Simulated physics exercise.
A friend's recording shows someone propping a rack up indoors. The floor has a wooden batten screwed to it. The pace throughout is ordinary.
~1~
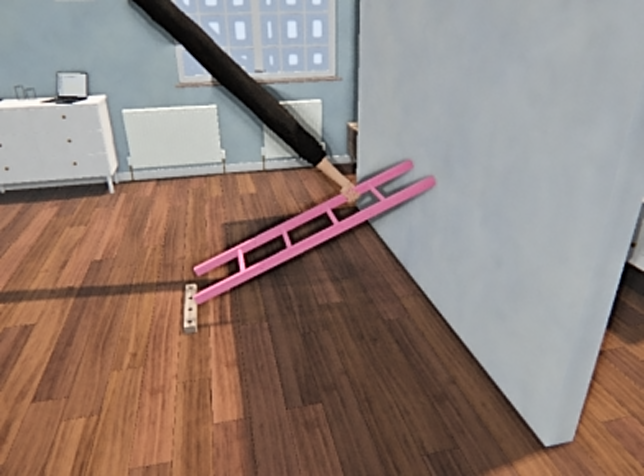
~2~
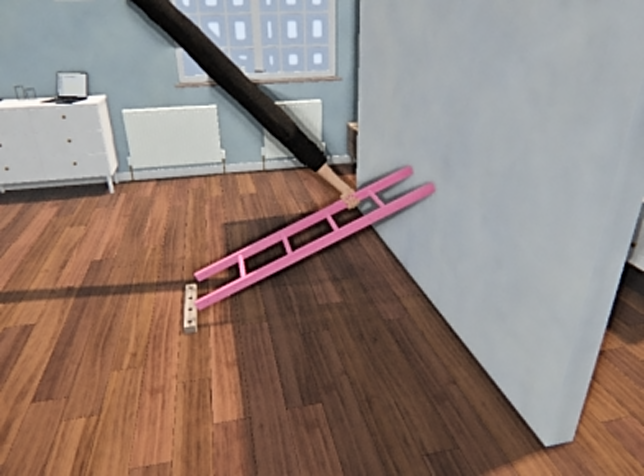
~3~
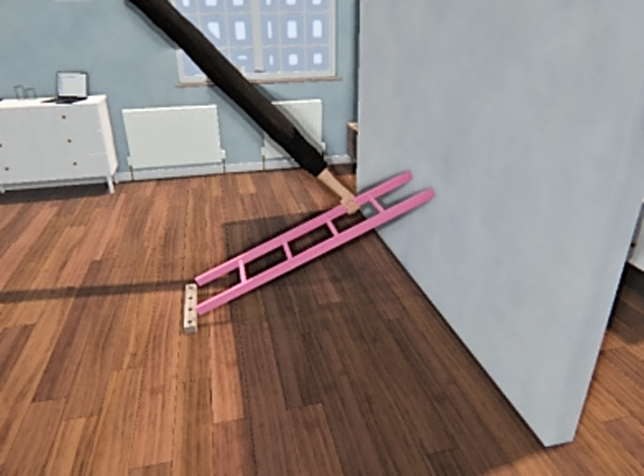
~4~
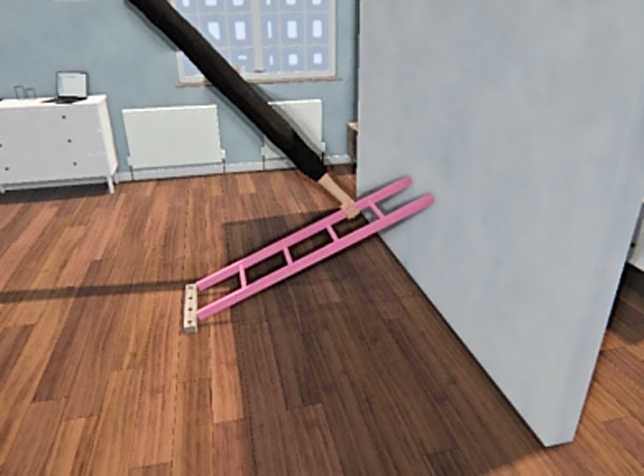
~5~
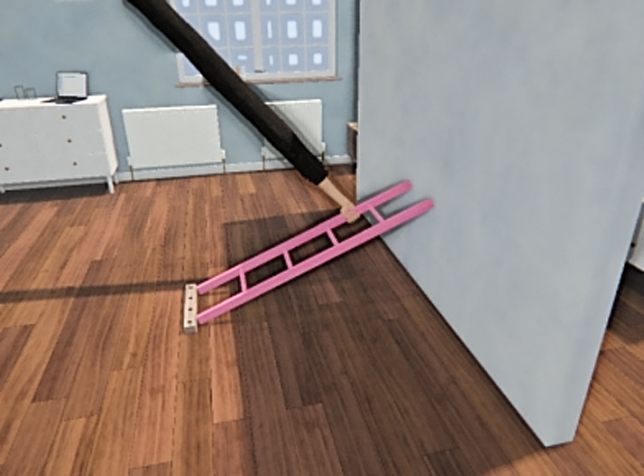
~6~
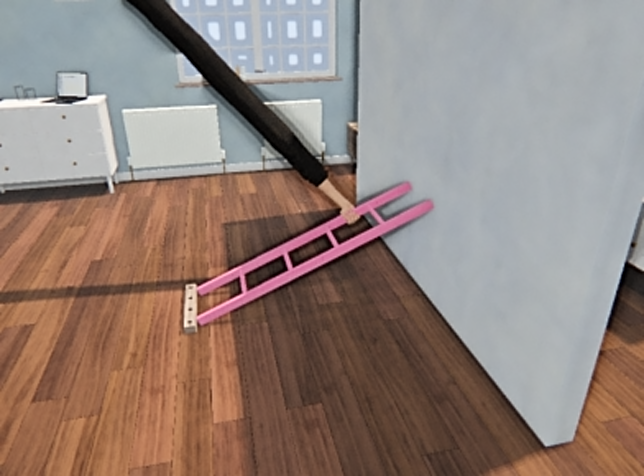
A hand lowered a pink ladder-like rack slightly against a pale blue wall, its foot by a wooden batten on the floor, then kept hold of it as it came to rest there.
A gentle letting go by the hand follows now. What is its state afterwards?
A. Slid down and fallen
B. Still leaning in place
(B) Still leaning in place.
Then, 0.14 s later than the last frame, pink rack moving near (310, 251).
When it is over, the pink rack remains leaning, near (310, 251).
